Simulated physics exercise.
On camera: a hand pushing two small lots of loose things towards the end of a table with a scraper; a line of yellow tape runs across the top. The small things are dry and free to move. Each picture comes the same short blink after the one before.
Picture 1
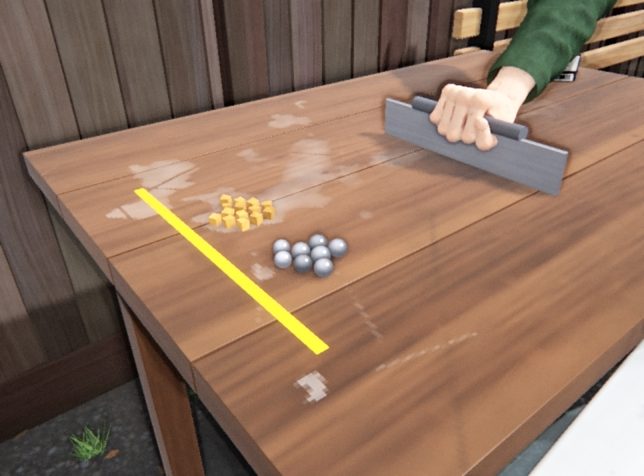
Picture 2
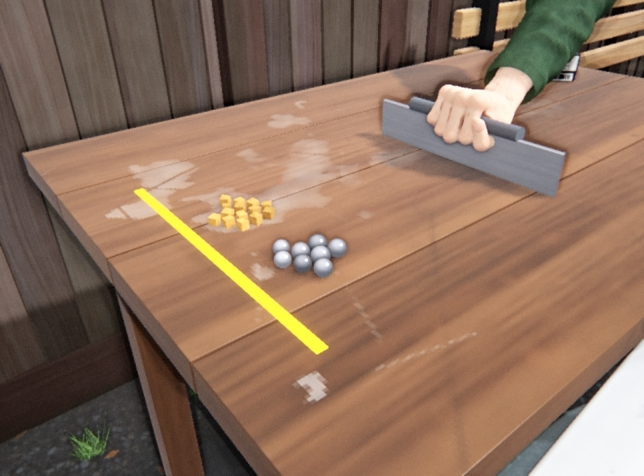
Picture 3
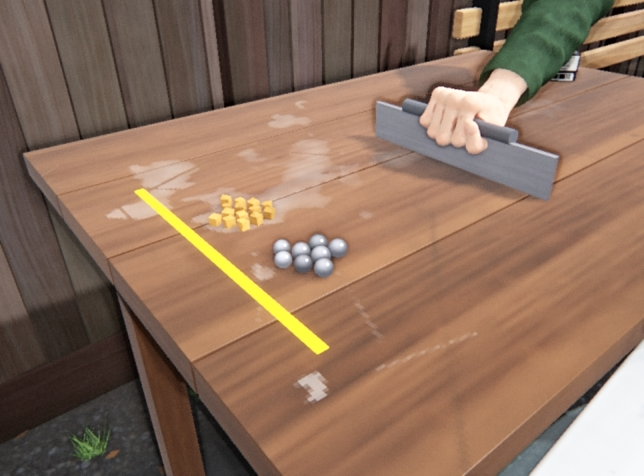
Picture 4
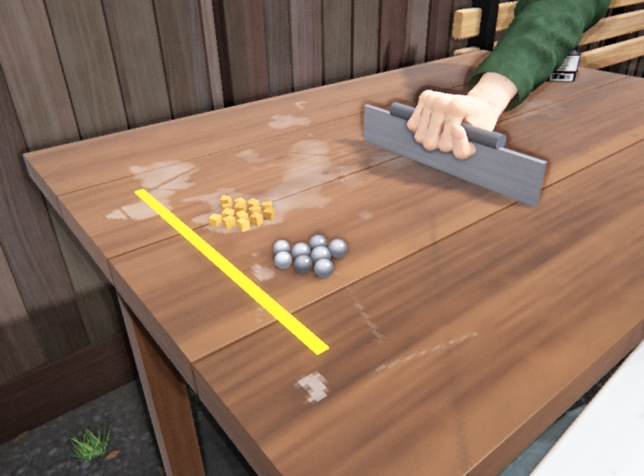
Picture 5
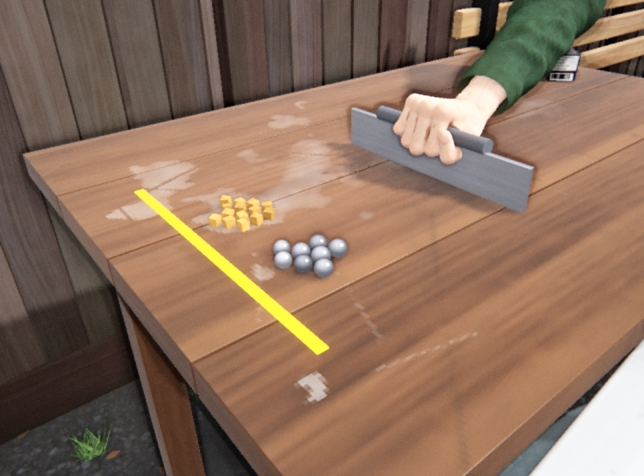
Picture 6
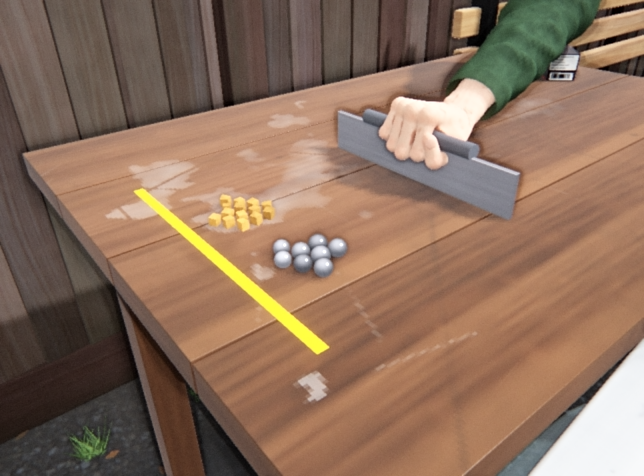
A hand in a green sleeve sliding a scraper across a wooden table towards steel balls, croutons and yellow tape, not touching them.
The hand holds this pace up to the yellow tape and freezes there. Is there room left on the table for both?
The nearer portion loses pieces over the edge and the farther portion stays on top.
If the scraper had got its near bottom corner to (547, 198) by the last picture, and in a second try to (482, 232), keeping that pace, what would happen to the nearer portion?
At the first place it all stops short of the edge, at the second it loses pieces over the edge.
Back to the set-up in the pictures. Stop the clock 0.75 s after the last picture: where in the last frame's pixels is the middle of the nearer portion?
Close to (198, 302).
Then, 0.36 s later than the last frame, scraper still moving, near (318, 170); nearer portion all on the table, its front near (283, 259); farther portion all on the table, its front near (215, 220).
Then, 0.75 s later than the last frame, scraper stopped at the yellow tape; nearer portion all on the table, its front near (182, 325); farther portion all on the table, its front near (135, 250).
Then, 1.03 s later than the last frame, scraper stopped at the yellow tape; nearer portion every one over the edge; farther portion all on the table, its front near (139, 264).
When it is over, scraper stopped at the yellow tape; nearer portion every one over the edge; farther portion all on the table, its front near (139, 264).
